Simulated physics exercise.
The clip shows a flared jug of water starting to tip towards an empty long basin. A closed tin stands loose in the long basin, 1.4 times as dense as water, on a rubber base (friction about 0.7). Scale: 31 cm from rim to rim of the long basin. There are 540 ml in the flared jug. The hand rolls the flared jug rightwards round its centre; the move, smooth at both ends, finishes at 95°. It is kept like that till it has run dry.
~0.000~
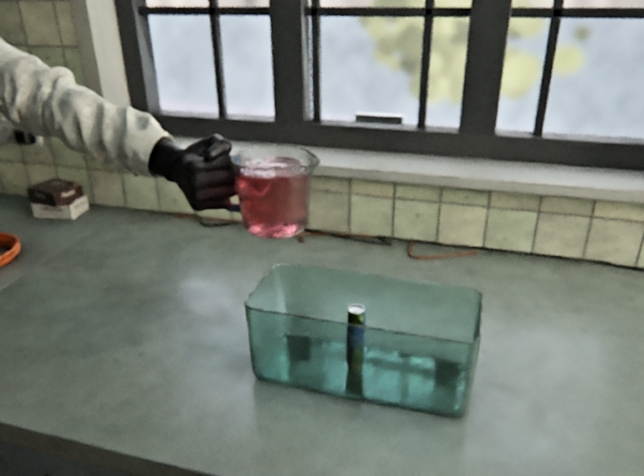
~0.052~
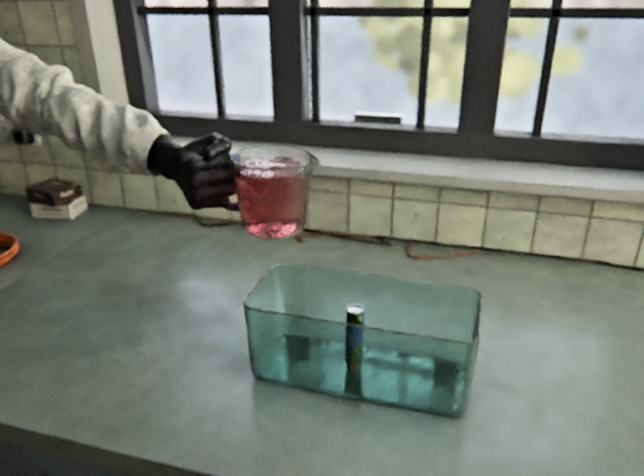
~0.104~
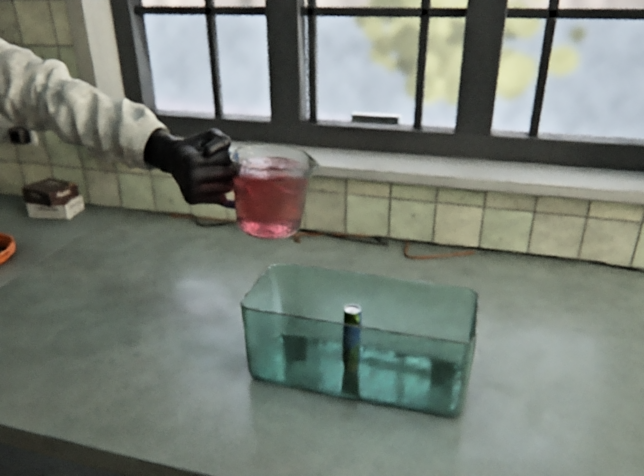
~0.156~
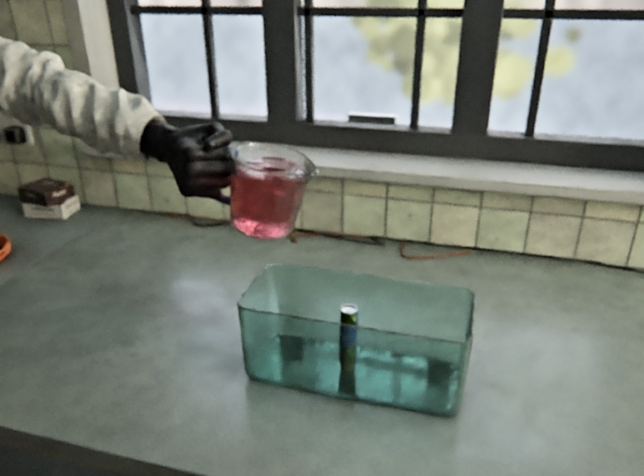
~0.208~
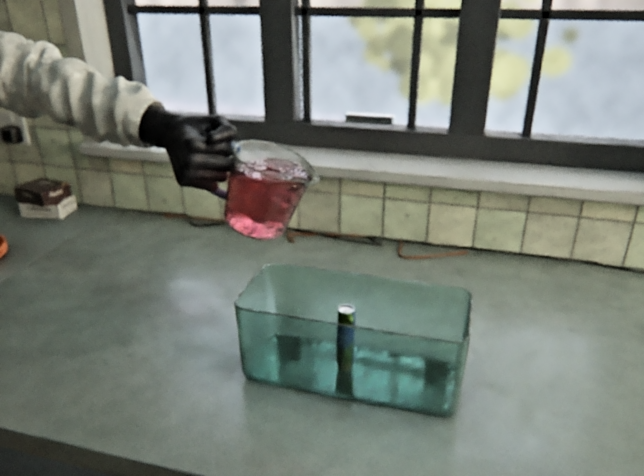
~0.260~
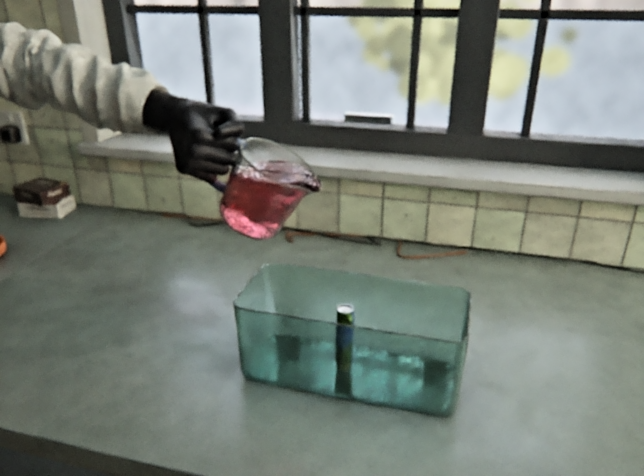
Black-gloved hand tilting a glass jug of pink liquid rightwards above a long greenish clear basin with a small upright tin inside.
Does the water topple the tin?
It keeps standing.
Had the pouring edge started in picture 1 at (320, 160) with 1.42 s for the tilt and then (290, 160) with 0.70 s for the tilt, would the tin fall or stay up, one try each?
First it stays up; then it goes over.
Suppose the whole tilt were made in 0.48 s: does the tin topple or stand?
The tin stays up.
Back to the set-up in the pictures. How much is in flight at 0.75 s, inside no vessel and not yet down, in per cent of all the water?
Near 16 in a hundred.
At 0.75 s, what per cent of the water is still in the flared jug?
About 16 per cent.
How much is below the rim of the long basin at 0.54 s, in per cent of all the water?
Some 16 per cent.
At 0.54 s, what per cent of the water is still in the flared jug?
Some 56 per cent.
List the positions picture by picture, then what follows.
In the first picture, tilt 0°; pouring edge (319, 162); surface from (241, 164) to (311, 170); the long basin's rim runs from (260, 284) to (481, 316); the tin's top is at (356, 312).
In the second picture, tilt 1°; pouring edge (319, 163); surface from (240, 164) to (310, 171).
In the third picture, tilt 5°; pouring edge (319, 167); surface from (239, 163) to (309, 172).
In the fourth picture, tilt 11°; pouring edge (318, 172); surface from (238, 163) to (309, 173).
In the fifth picture, tilt 19°; pouring edge (318, 180); surface from (237, 166) to (313, 176).
In the sixth picture, tilt 29°; pouring edge (320, 190); surface from (235, 171) to (316, 181); 1 per cent is over the edge.
Then, 0.54 s in, the tilt is 84° and 56 per cent is still to pour; the tin stands where it began.
Then, 0.75 s in, the tilt is 95° and 16 per cent is still to pour; the tin stands where it began.
Then, 0.96 s in, the tilt is 95° and 3 per cent is still to pour; the tin stands where it began.
Then, 1.20 s in, the tilt is 95° and 1 per cent is still to pour; the tin stands where it began.
Finally, the tin stands where it began.
